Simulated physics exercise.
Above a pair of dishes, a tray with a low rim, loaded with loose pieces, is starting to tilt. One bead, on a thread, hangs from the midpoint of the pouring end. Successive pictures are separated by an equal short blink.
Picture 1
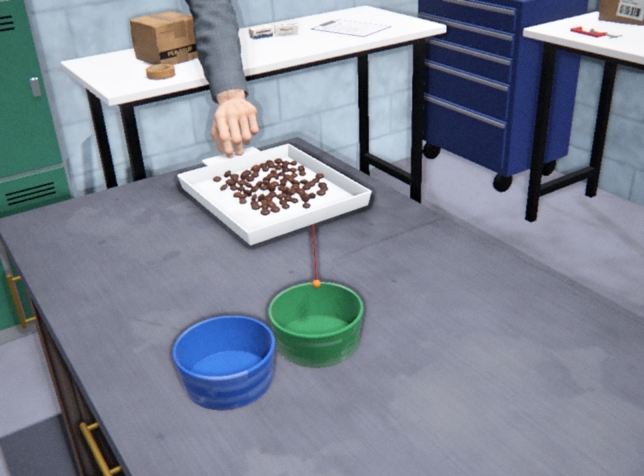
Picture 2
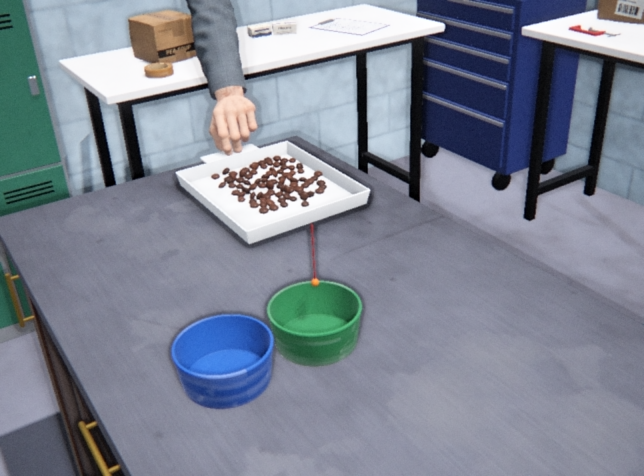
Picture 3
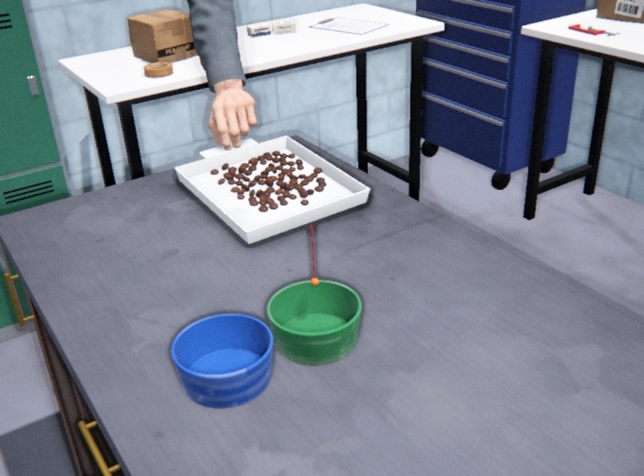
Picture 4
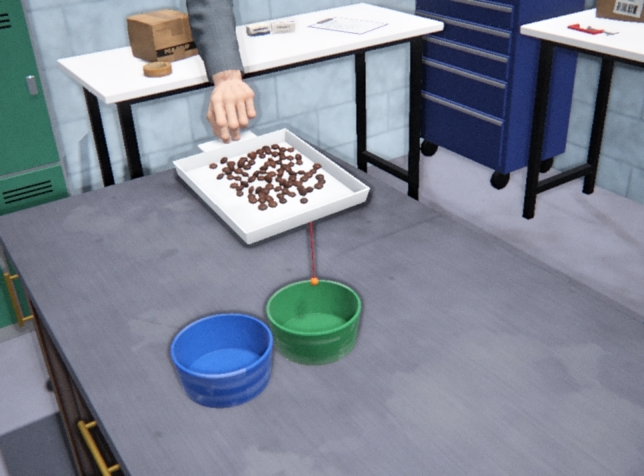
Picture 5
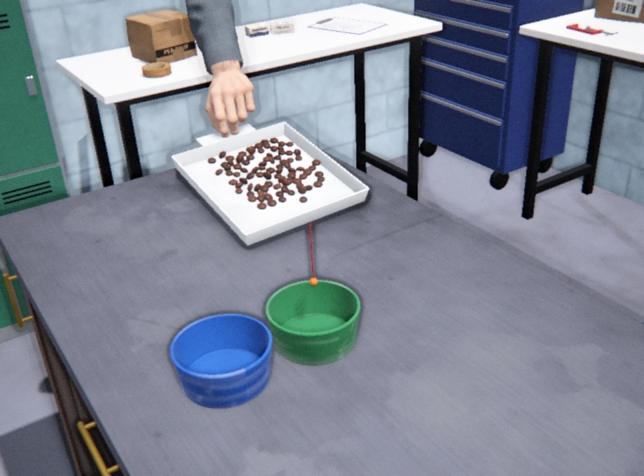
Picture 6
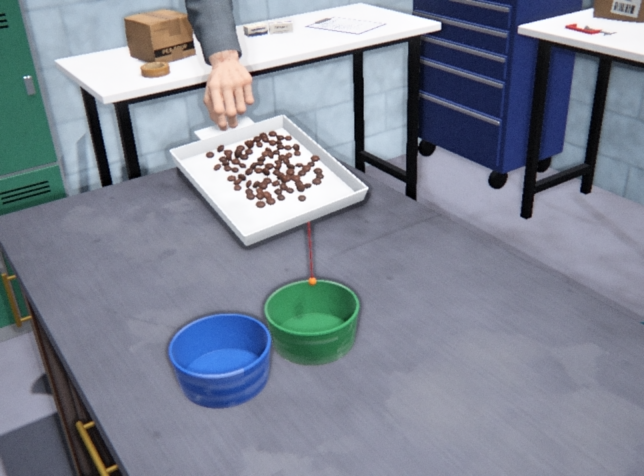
In a workshop, a hand slowly tilting a white tray of small brown pieces above blue and green bowls on a grey table.
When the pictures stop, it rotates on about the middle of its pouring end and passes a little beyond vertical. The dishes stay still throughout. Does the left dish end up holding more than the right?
No.
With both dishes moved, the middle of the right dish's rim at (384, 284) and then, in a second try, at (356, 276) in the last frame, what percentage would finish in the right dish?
In order, 10 % and 0 %.
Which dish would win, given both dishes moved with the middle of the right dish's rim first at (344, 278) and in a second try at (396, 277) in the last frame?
The first time the left-side one comes out ahead, the second time the left-side one.
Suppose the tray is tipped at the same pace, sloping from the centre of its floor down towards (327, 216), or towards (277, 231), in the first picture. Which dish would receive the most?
Results - the dish on the right side first, the dish on the right side second.
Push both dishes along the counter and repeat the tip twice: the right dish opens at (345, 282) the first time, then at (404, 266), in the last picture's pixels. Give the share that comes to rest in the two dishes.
70 % for the first, 50 % for the second.
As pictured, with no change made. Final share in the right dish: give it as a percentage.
It comes to 60 per cent or so.
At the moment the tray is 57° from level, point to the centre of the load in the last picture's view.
Check around (287, 207) in the last picture.
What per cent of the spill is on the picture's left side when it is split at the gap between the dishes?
Around 30 per cent, give or take.
Just after the last frame, tray tipped steeply; almost all on the tray; just a few outside both; just a few in the air.
A moment on, tray tipped right over; roughly two thirds on the tray; about a tenth in the left dish; about a tenth in the right dish; about a tenth outside both; about a tenth in the air.
Further on, tray tipped past a quarter turn; about a tenth in the left dish; roughly two thirds in the right dish; roughly a quarter outside both.
When it is over, tray tipped past a quarter turn; about a tenth in the left dish; roughly two thirds in the right dish; roughly a quarter outside both.
